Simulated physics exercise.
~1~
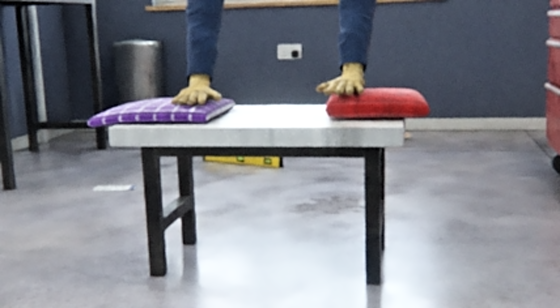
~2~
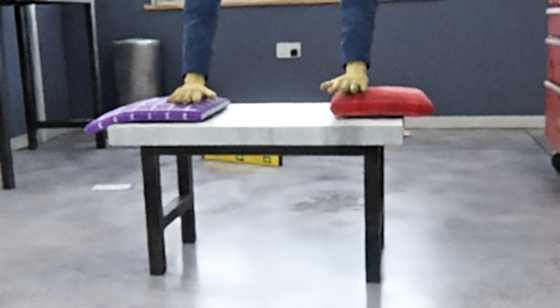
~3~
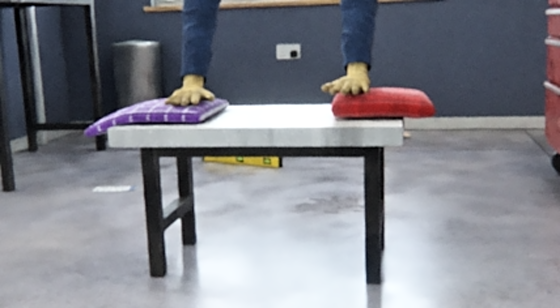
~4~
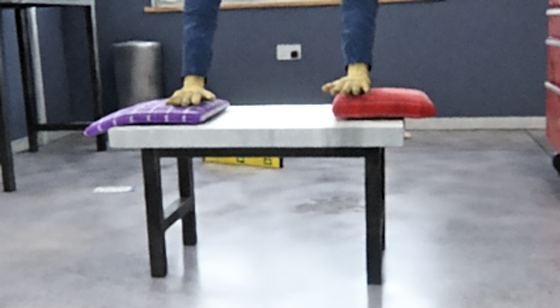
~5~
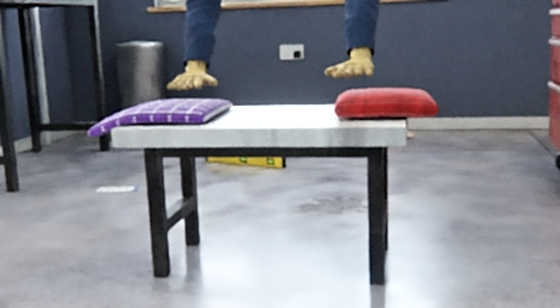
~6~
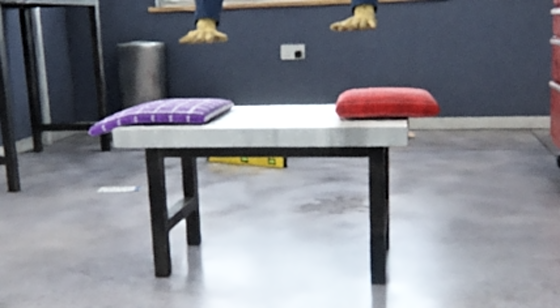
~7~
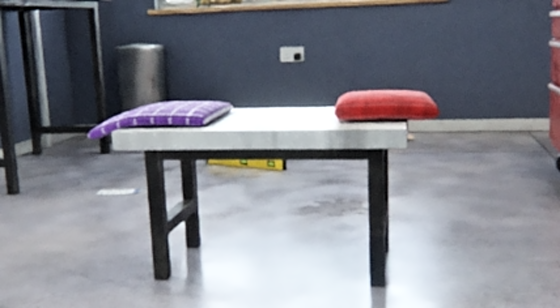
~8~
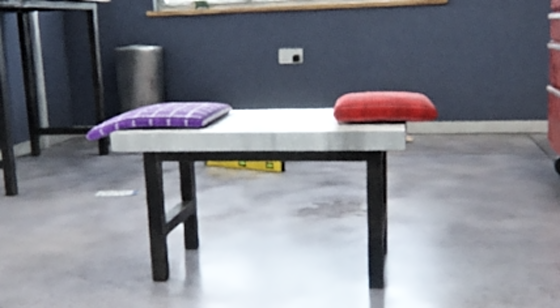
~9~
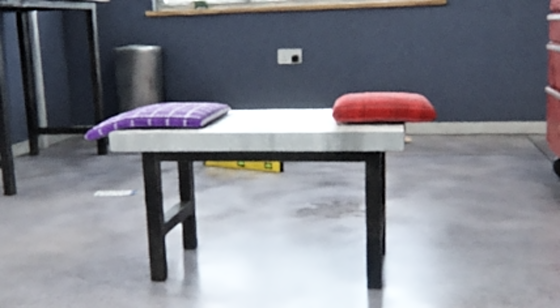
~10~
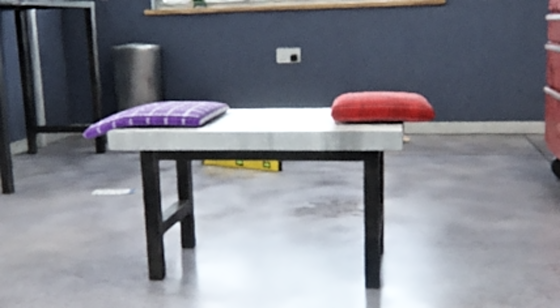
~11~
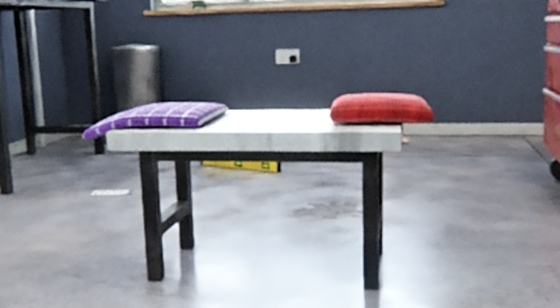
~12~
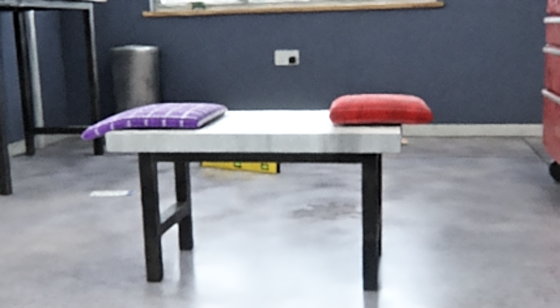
On a side table, gloved hands lift off a purple pad and red sack, which stay put.
